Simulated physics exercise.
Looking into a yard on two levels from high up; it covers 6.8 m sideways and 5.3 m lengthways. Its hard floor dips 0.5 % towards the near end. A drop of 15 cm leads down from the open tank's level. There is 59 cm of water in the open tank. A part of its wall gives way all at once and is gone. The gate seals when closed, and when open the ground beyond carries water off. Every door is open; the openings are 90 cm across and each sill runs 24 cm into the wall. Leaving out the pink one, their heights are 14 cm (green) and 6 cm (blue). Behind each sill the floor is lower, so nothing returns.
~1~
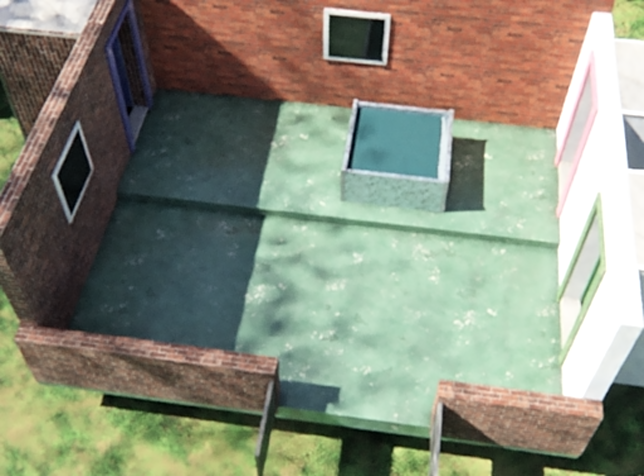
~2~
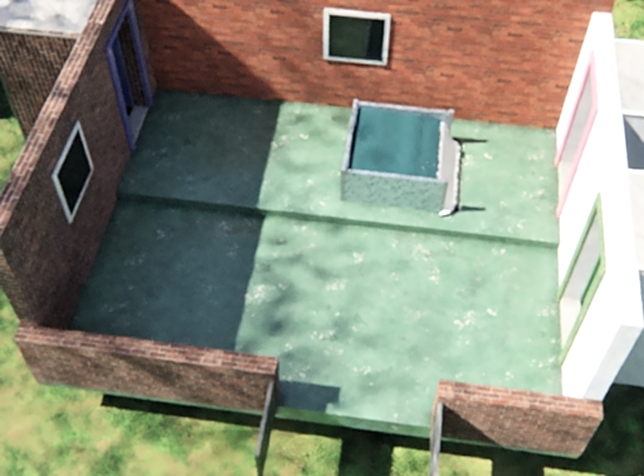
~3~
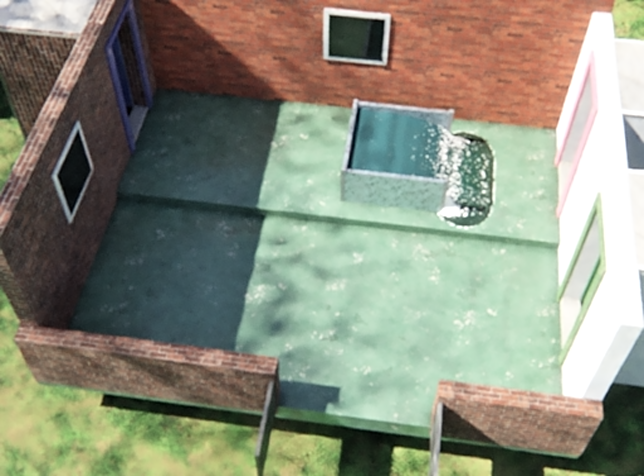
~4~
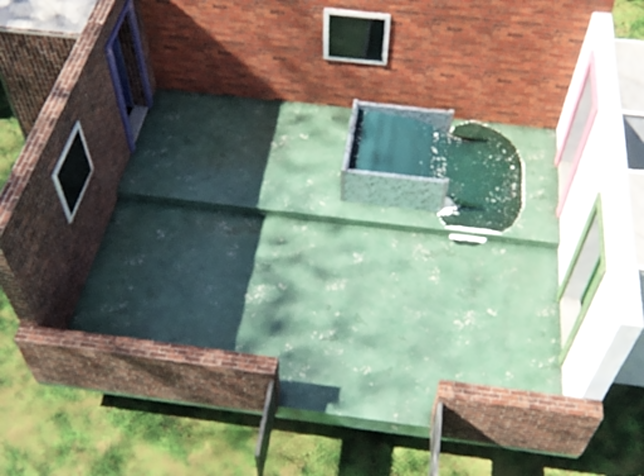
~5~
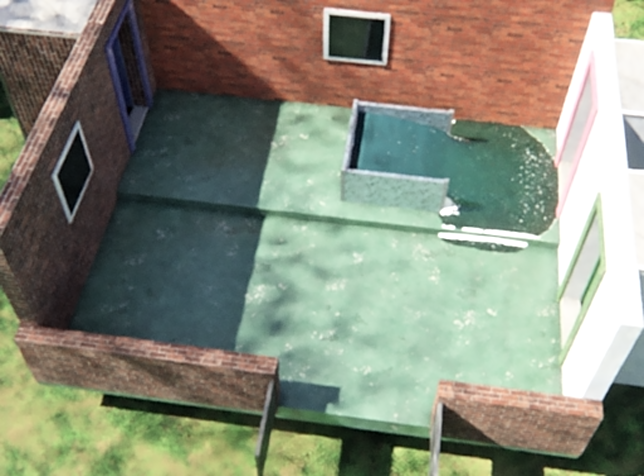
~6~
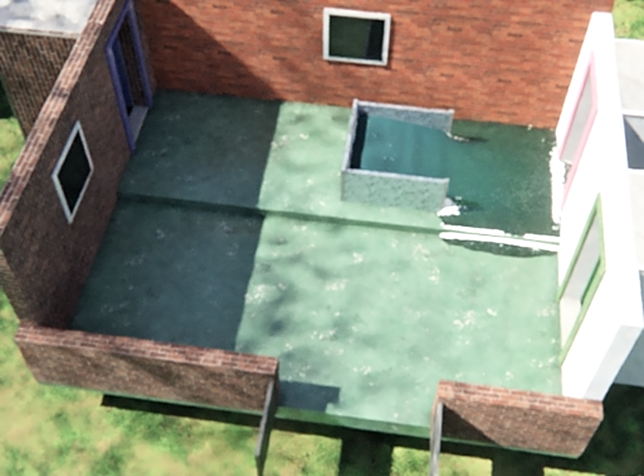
A walled brick yard with a green floor on two levels is seen from high up by a still camera. A grey open tank of dark teal water stands right of centre near the back wall, with a blue door at left and pink and green ones in the white right wall. The tank's right side vanishes, and water pours out, foaming, spreads rightward to the white wall and slips over the step in a thin white line.
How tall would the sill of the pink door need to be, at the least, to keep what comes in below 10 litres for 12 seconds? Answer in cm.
It would have to be roughly 31 cm high.
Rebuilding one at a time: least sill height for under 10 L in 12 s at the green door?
Roughly 5.5 cm at green.
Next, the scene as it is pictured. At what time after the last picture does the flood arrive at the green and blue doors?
Green 0.6 s, blue 5.0 s.
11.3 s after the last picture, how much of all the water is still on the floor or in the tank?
About 74 per cent.
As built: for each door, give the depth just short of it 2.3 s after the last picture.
Depths in cm: Pink 16, green 8, blue 0.
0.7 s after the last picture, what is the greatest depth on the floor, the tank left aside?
Roughly 36 cm.
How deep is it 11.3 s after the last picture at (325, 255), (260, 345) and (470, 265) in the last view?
About 2, 2 and 1 cm.
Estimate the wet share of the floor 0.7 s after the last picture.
About 15 per cent.
Then, 0.7 s after the last picture water covers 15 % of the floor, deepest (36 cm) near (550, 131); 32 cm at the pink door, 59 litres in over its 15 cm sill.
Then, 2.3 s after the last picture water covers 25 % of the floor, deepest (21 cm) near (555, 414); 16 cm at the pink door, 149 litres in over its 15 cm sill.
Then, 11.3 s after the last picture water covers 80 % of the floor, deepest (6 cm) near (112, 217); 3 cm at the pink door, 152 litres in over its 15 cm sill.
At the pink door as built, the water peaked near 32 cm, 0.7 s after the last picture.
Run again over the same 12 s with other heights there, 37 litres in over 25.5 cm, 2 litres over 34.5 cm. The limit of 10 litres is kept from about 31 cm up.
